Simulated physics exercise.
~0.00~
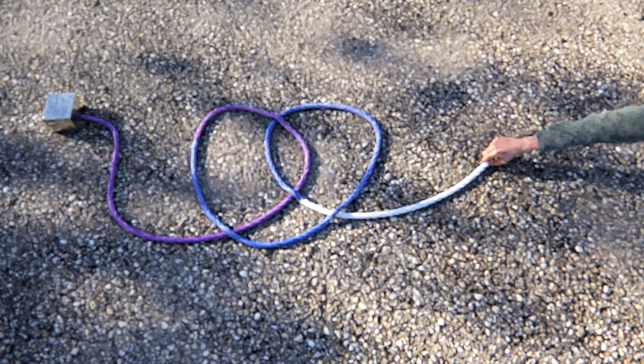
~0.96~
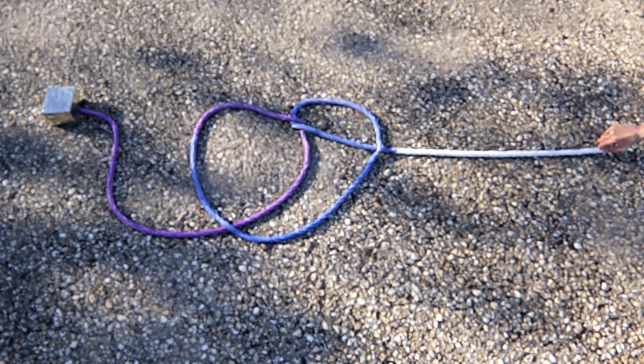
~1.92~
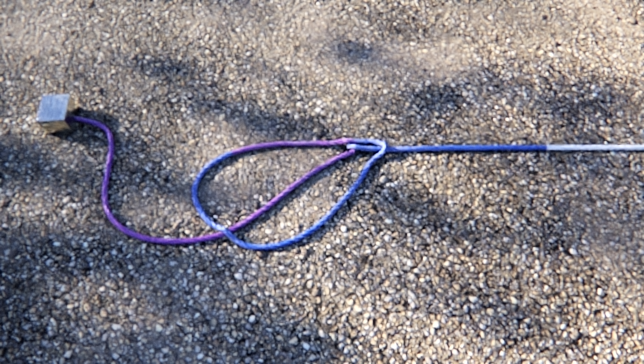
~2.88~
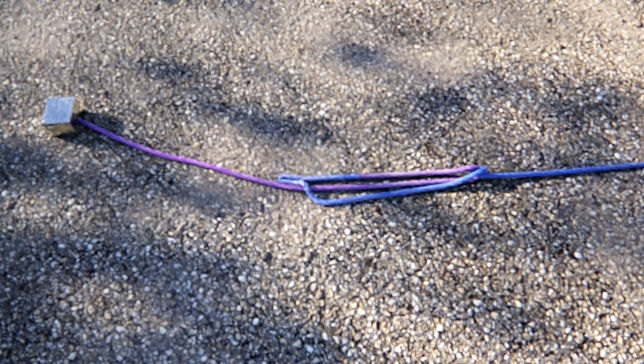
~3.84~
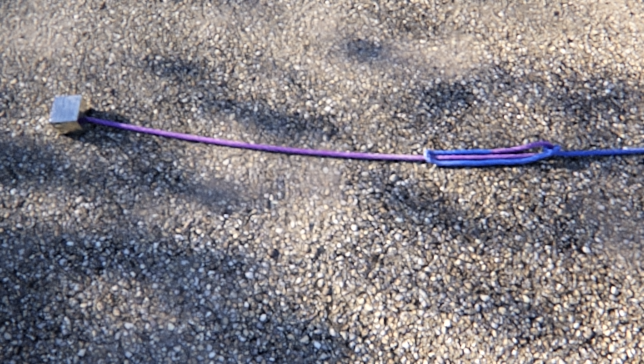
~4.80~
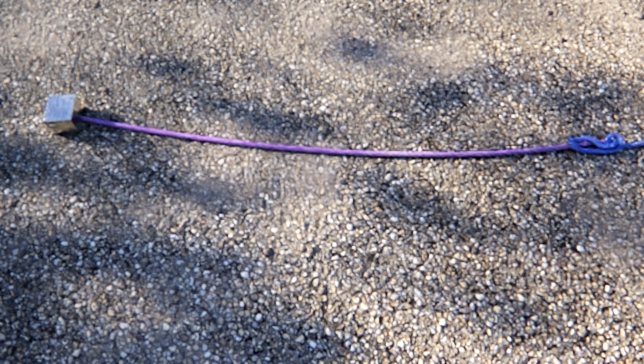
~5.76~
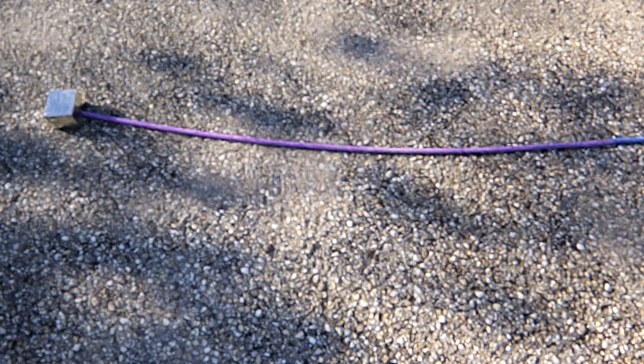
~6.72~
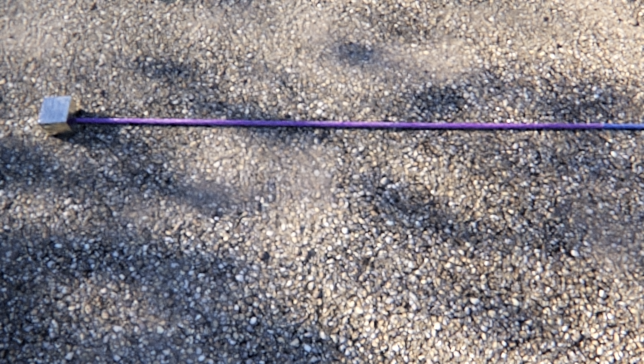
A hand pulls a looped rope rightward, shrinking its loops until the visible rope lies straight.
